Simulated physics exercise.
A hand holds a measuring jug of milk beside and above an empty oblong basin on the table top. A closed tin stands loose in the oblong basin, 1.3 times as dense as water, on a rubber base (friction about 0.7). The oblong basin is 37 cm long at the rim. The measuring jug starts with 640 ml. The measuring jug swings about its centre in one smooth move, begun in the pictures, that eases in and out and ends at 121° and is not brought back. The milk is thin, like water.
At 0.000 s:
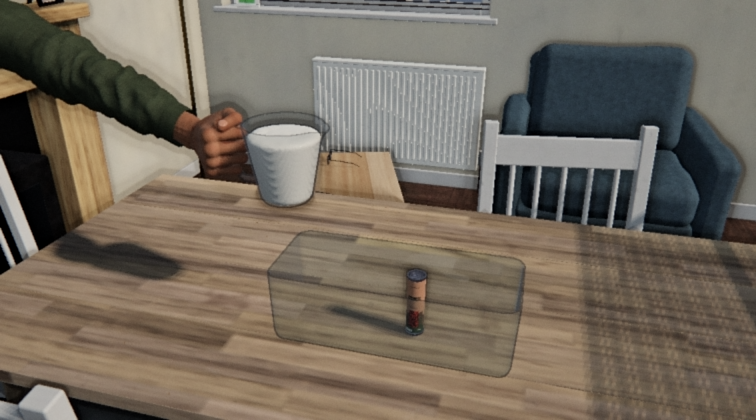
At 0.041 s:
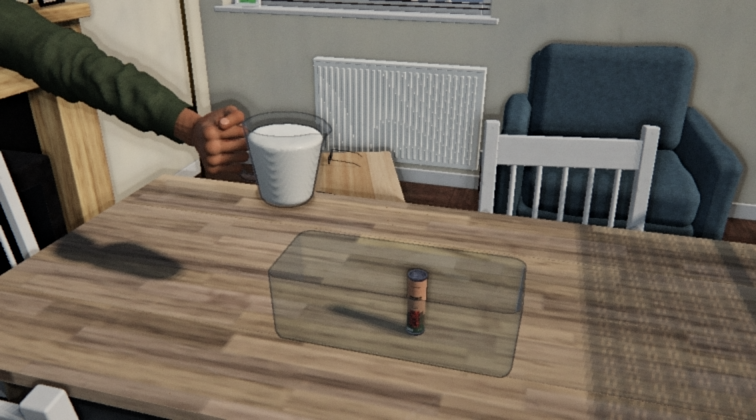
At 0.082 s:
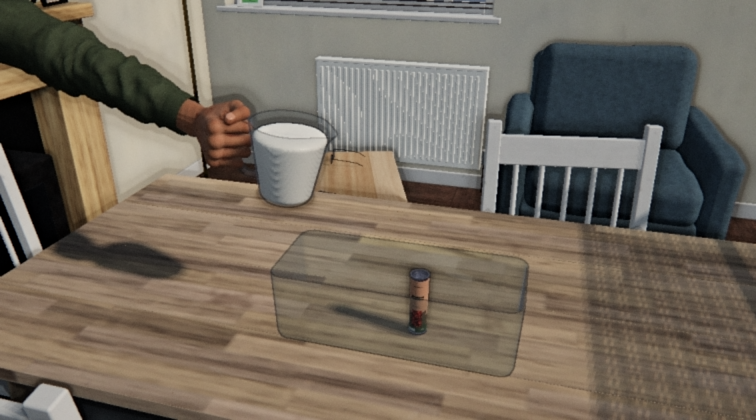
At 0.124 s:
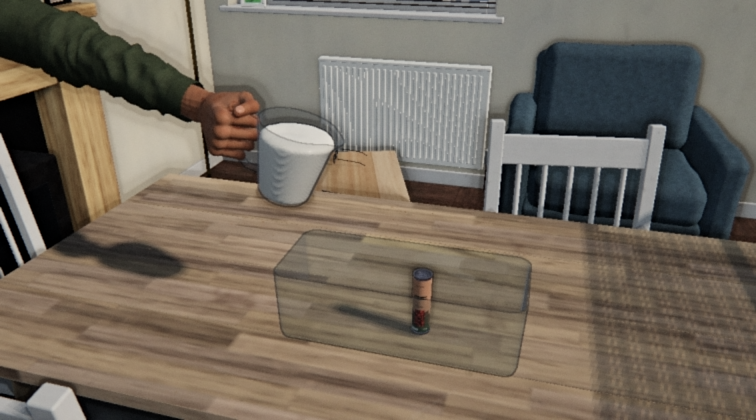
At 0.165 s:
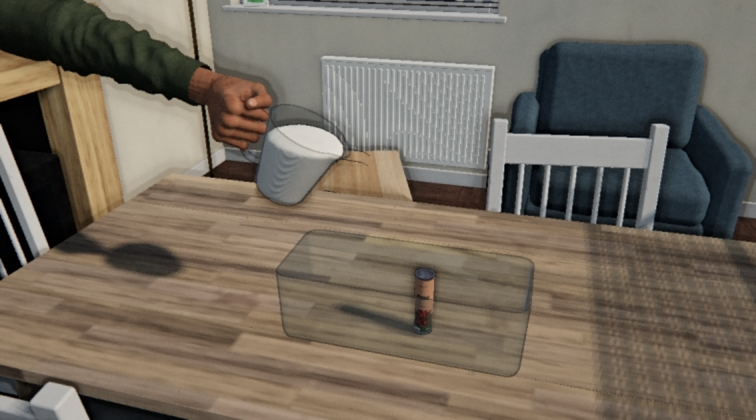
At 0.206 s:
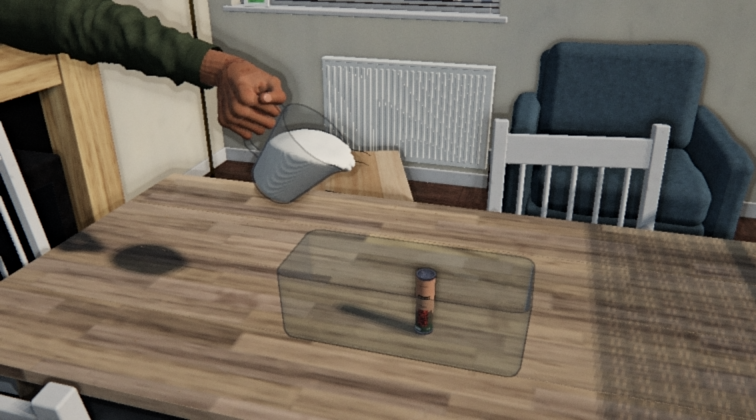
At a wooden dining table, a dark-sleeved hand on the left held a clear jug of milk and smoothly tilted it rightward near a see-through oblong basin, where a small tin stood still.
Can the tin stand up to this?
It keeps standing.
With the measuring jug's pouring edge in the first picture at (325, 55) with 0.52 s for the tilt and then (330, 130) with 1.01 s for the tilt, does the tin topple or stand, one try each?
First it topples; then it remains upright.
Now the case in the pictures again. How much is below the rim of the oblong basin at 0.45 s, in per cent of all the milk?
About 42 per cent.
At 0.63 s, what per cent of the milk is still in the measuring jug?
Near 1 in a hundred.
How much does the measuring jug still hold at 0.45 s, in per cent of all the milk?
Some 28 per cent.
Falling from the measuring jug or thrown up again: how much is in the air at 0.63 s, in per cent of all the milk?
Some 7 per cent.
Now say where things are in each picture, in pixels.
The first picture shows tilt 0°; pouring edge (329, 129); surface from (252, 131) to (321, 138); the oblong basin's rim runs from (284, 252) to (523, 287); the tin's top is at (417, 277).
The second picture shows tilt 2°; pouring edge (331, 131); surface from (253, 130) to (322, 139).
The third picture shows tilt 7°; pouring edge (337, 135); surface from (258, 128) to (326, 140).
The fourth picture shows tilt 16°; pouring edge (344, 144); surface from (265, 127) to (334, 144).
The fifth picture shows tilt 28°; pouring edge (350, 155); surface from (271, 131) to (343, 149).
The sixth picture shows tilt 41°; pouring edge (352, 169); surface from (267, 147) to (347, 158); 2 per cent is over the edge.
Then, 0.45 s in, the tilt is 116° and 29 per cent is still to pour; the tin stands where it began.
Then, 0.63 s in, the tilt is 121° and 1 per cent is still to pour; the tin stands where it began.
Then, 0.82 s in, the tilt is 121° and 0 per cent is still to pour; the tin stands where it began.
Then, 1.02 s in, the tilt is 121° and 0 per cent is still to pour; the tin stands where it began.
Finally, the tin stands where it began.
